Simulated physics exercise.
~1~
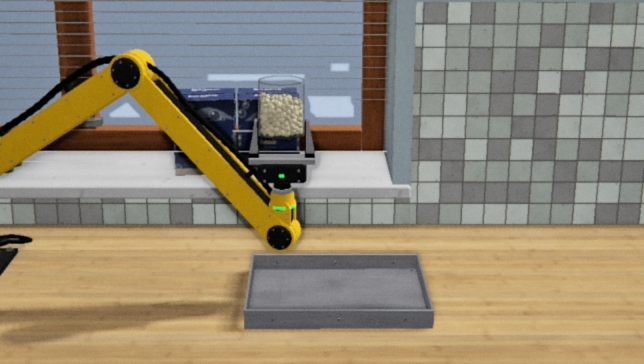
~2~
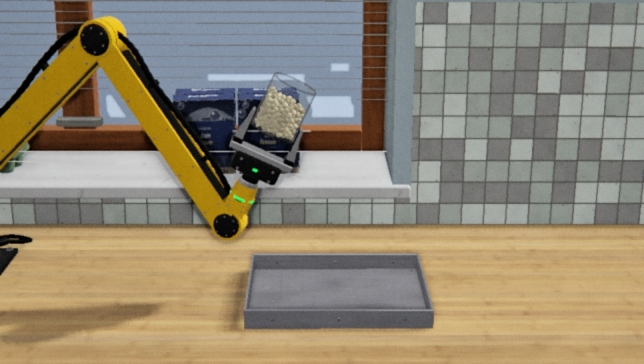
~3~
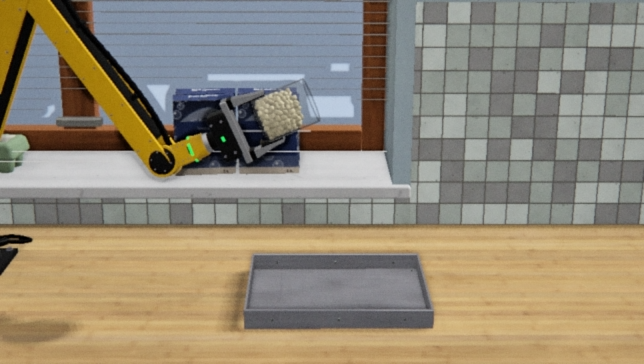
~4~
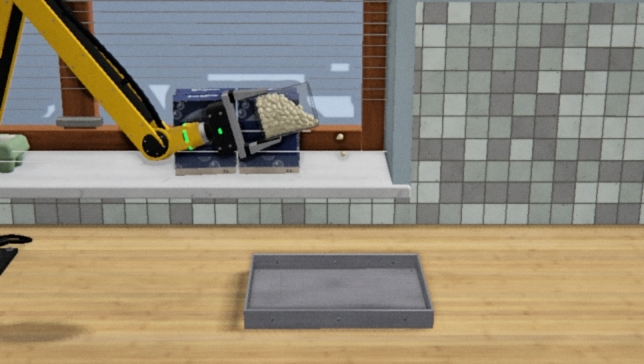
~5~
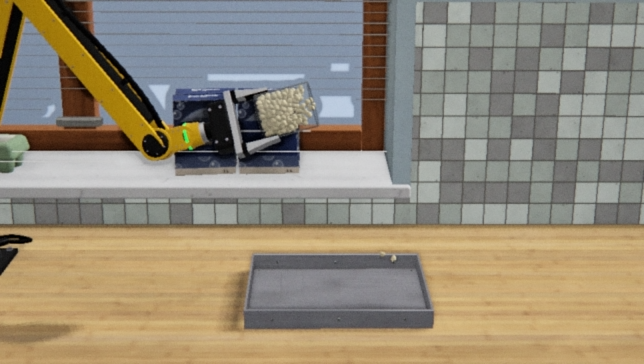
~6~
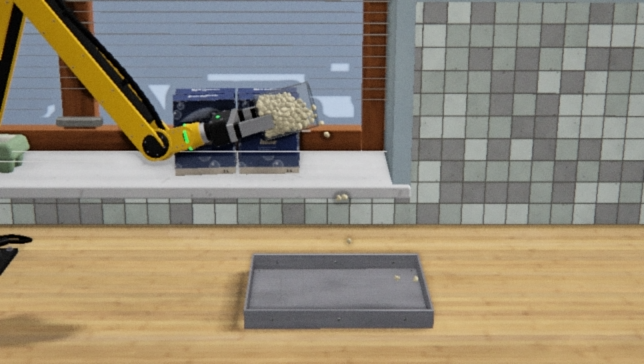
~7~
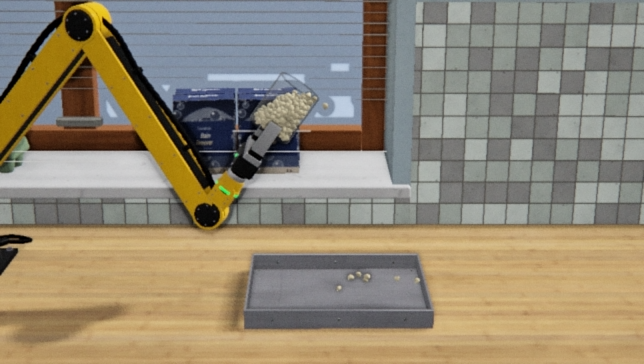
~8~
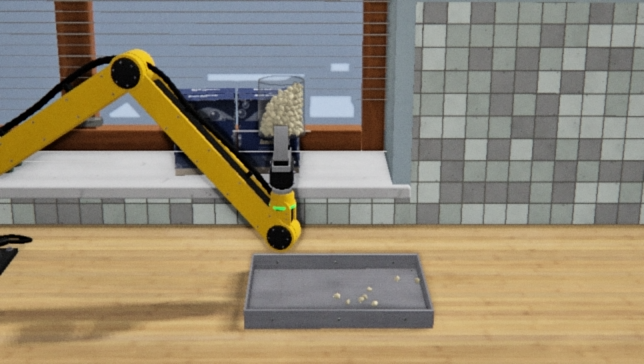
A yellow robot arm grips a clear beaker of pale dried beans above a wooden table, seen from a fixed front view. A shallow grey tray rests on the table, with a window, a white sill, dark blue boxes and grey tiles behind. The arm draws back to the left and tips the beaker over to the right until it lies nearly on its side. The gripper then twists the tilted beaker, and a few beans drop into the tray. Finally the arm swings the beaker upright again, still well filled, leaving a small scatter of beans in the tray.
